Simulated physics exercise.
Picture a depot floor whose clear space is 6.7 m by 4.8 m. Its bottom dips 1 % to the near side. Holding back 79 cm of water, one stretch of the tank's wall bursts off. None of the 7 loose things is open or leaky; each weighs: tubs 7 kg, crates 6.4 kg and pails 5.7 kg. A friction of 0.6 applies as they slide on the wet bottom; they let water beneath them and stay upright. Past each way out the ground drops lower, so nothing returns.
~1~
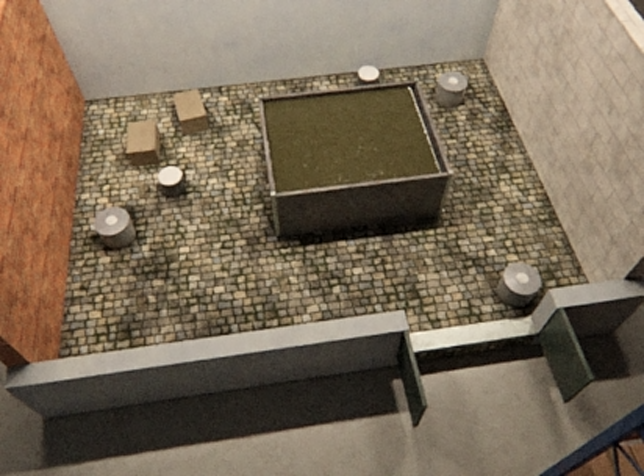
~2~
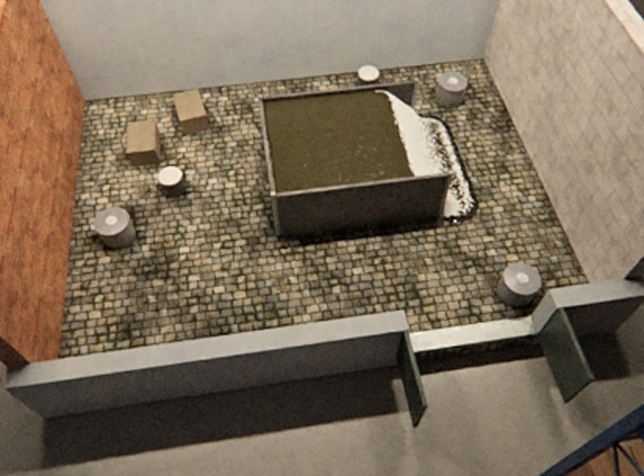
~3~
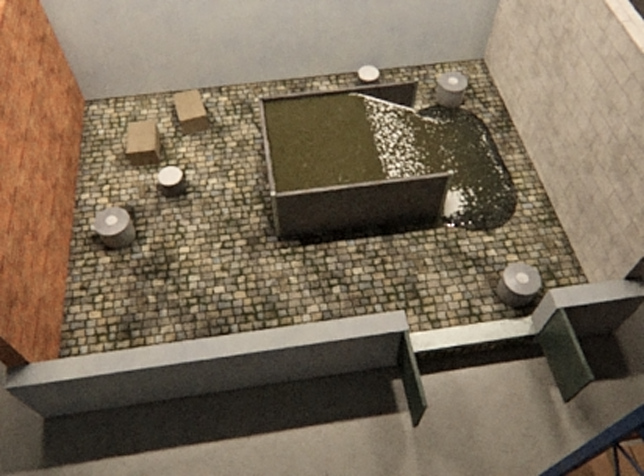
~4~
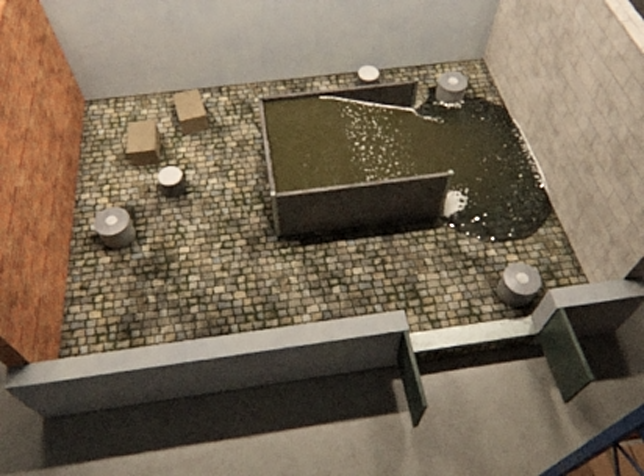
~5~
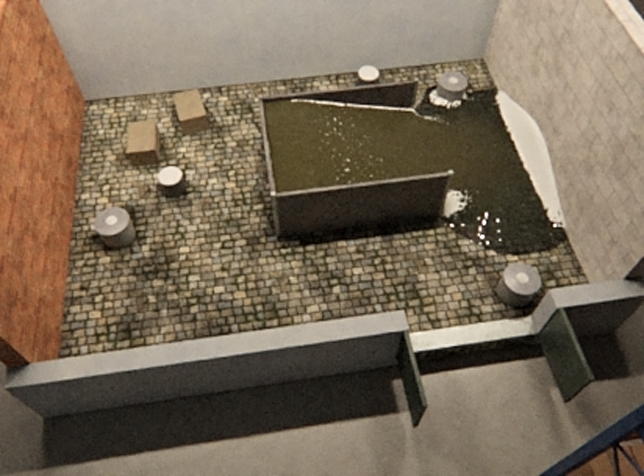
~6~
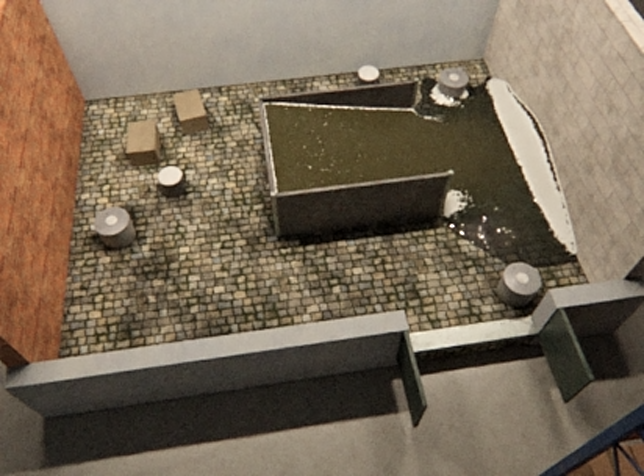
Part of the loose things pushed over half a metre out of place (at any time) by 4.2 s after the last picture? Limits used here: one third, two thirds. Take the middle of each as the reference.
Answer: Two thirds plus.
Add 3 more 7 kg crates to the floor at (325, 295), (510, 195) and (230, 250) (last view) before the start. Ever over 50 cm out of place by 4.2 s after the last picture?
First exceeds it, second exceeds it, third exceeds it.
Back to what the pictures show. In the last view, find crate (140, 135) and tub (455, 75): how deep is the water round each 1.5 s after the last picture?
Roughly 0 and 7 cm.
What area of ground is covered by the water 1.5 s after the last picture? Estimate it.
About 14 m2.
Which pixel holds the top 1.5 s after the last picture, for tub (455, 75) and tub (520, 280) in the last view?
First one near (374, 90), second near (461, 245).
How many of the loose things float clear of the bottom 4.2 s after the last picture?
5.
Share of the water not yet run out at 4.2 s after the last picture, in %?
About 88 in a hundred parts of the water.
Then, 0.4 s after the last picture 0 of 7 are over 50 cm from their spots; 0 afloat.
Then, 1.5 s after the last picture 2 of 7 are over 50 cm from their spots; 0 afloat.
Then, 2.8 s after the last picture 4 of 7 are over 50 cm from their spots; 1 afloat.
Then, 4.2 s after the last picture 5 of 7 are over 50 cm from their spots, and 5 have been at some point; 5 afloat.
